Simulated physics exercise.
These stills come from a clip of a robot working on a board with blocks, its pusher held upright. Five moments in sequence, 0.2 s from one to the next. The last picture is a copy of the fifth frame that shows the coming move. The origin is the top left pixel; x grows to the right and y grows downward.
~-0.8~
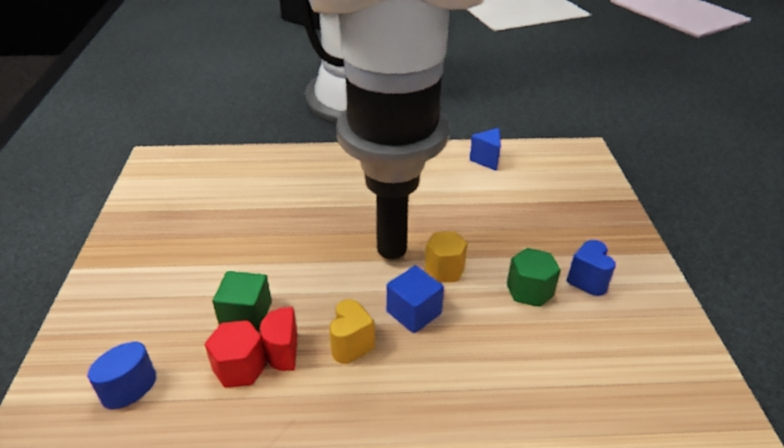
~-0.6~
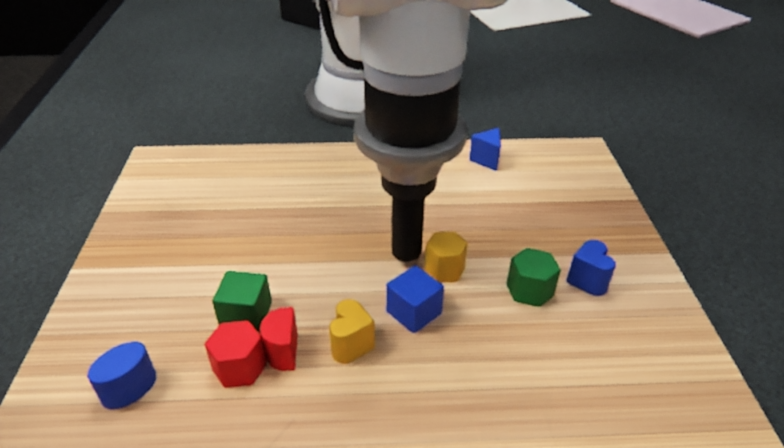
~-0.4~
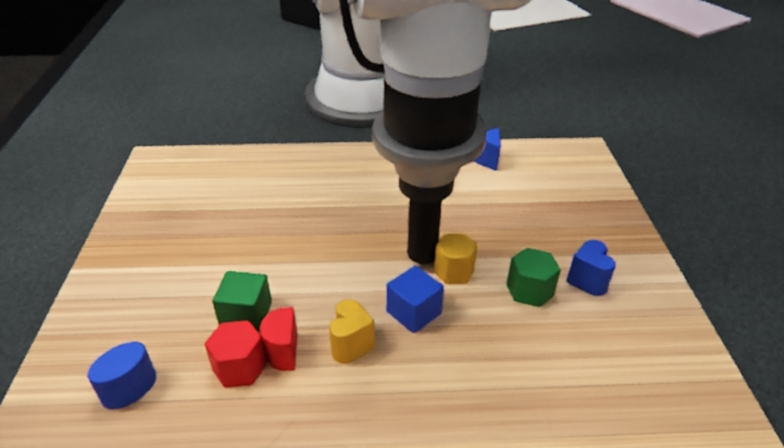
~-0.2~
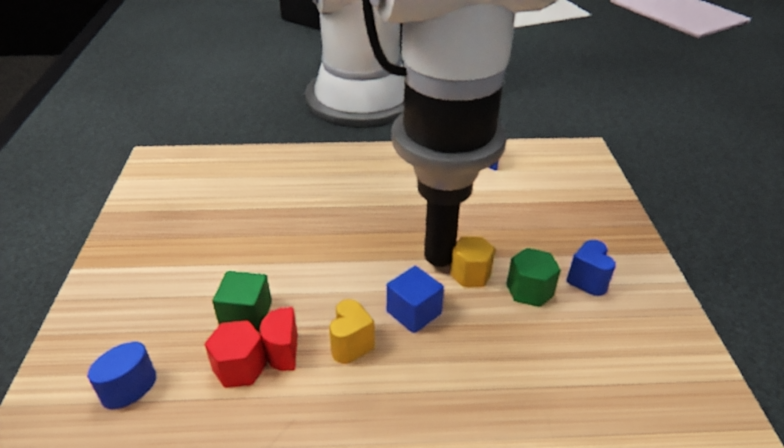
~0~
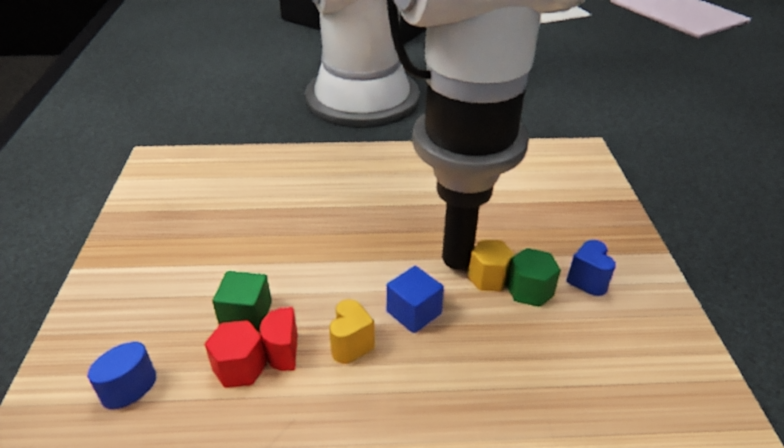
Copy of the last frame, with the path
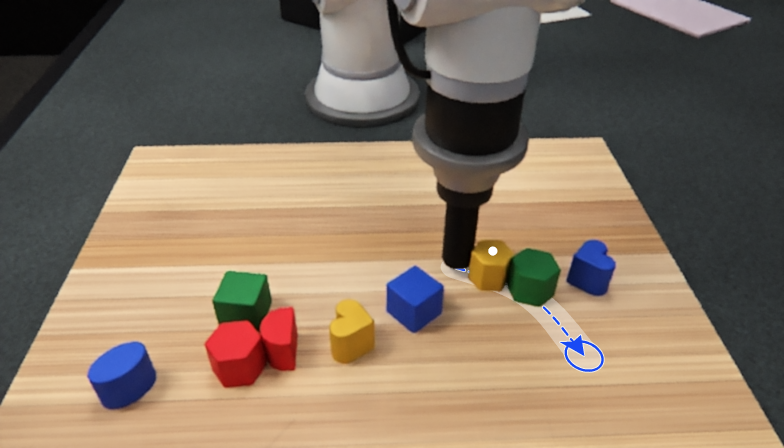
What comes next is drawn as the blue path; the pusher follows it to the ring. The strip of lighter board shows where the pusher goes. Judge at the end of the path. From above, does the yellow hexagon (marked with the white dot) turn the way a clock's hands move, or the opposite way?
That block twists counter-clockwise.
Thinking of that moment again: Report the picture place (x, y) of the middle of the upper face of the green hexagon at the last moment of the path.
About (647, 292).
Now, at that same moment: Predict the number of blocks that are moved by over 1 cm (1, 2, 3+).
It looks like two blocks will be pushed more than about 1 cm.
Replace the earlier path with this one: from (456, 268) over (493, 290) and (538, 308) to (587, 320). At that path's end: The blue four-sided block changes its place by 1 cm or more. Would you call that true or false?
That is false.
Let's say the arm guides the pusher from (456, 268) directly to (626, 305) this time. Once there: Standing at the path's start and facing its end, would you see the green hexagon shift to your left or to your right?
Right.
Drawn move, from (456, 268) via (506, 284) and (550, 313), ending at (584, 356); the dot is on the yellow hexagon.
The first path, step by step. One third of the way, pusher (510, 277); yellow hexagon (549, 268); green hexagon (595, 281).
Two thirds of the way, pusher (552, 306); yellow hexagon (595, 286), turned 40° anticlockwise; green hexagon (642, 292).
At the end, pusher (587, 348); yellow hexagon (601, 288), turned 50° anticlockwise; green hexagon (647, 292); blue heart still.
